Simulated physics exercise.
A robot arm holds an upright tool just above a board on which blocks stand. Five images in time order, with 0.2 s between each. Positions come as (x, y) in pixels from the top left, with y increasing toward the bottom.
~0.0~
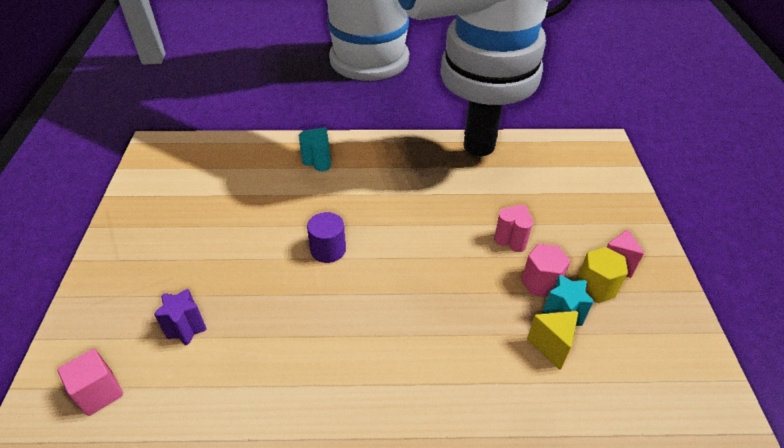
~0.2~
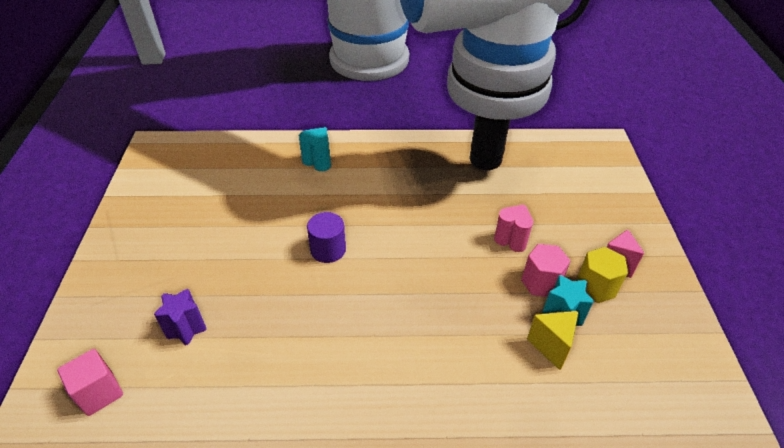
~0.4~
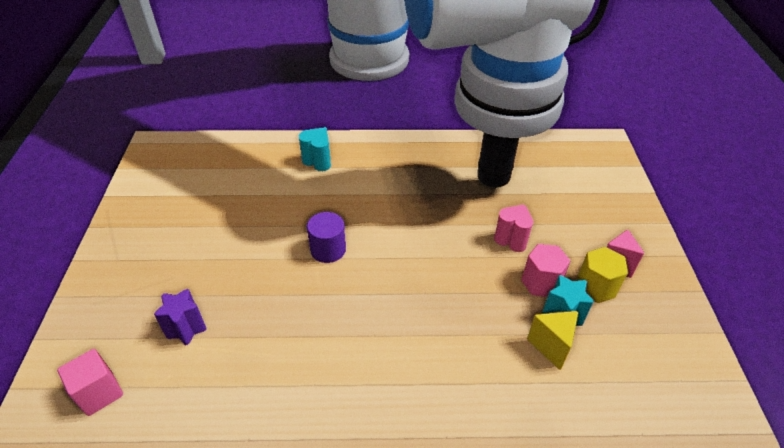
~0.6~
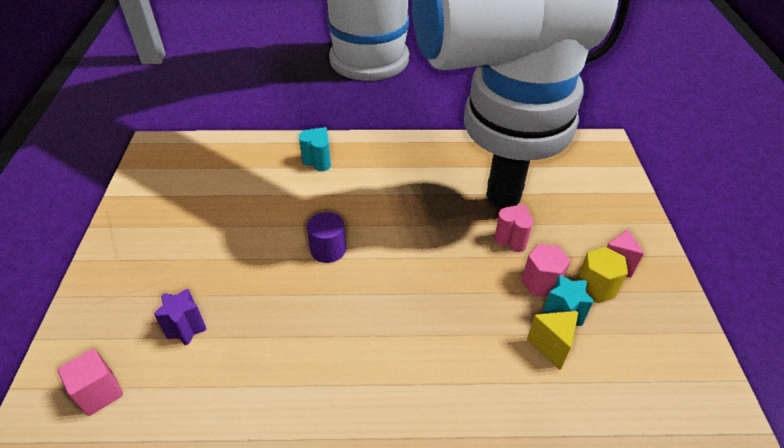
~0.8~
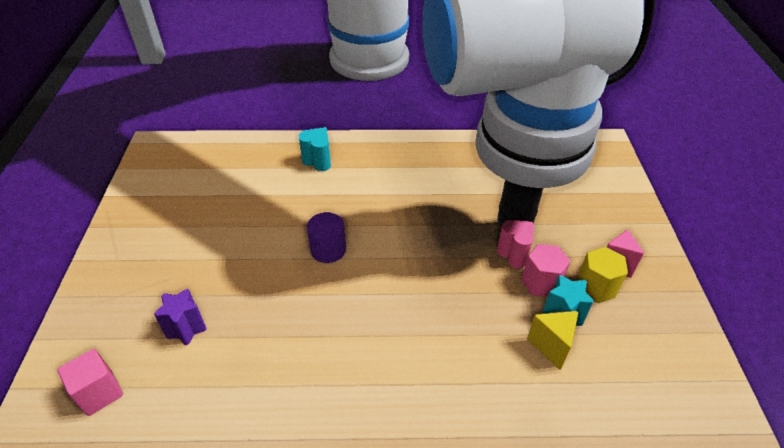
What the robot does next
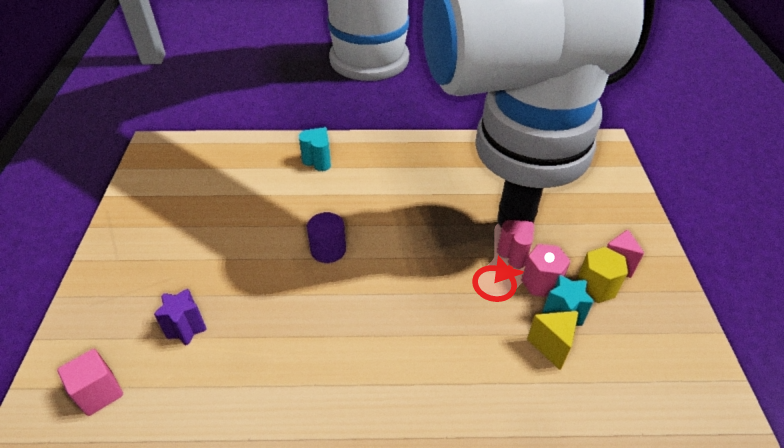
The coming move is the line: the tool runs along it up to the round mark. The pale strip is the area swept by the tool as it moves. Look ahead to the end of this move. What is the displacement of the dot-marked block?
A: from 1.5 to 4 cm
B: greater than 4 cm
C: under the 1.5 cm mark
It's C.
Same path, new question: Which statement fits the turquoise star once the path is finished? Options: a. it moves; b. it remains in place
I'll go with b - it remains in place.
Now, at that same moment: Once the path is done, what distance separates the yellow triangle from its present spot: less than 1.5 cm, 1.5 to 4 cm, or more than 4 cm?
Below 1.5 cm.
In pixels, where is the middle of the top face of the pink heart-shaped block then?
The point I'd pick in the picture is (505, 286).
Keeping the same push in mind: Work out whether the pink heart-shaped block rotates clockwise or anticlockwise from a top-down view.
Seen from overhead, it turns anticlockwise.
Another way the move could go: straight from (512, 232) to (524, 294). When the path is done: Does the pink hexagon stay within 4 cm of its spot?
In short: Yes.
The line goes from (512, 232) over (513, 250) and (510, 269) to (495, 283); the dot is on the pink hexagon.
What follows on the original path. Halfway along, tool (516, 250); pink heart-shaped block (515, 260).
At the end, tool (497, 273); pink heart-shaped block (505, 286), turned 20° anticlockwise; pink hexagon (553, 261), turned 15° anticlockwise; yellow triangle unmoved; turquoise star unmoved.
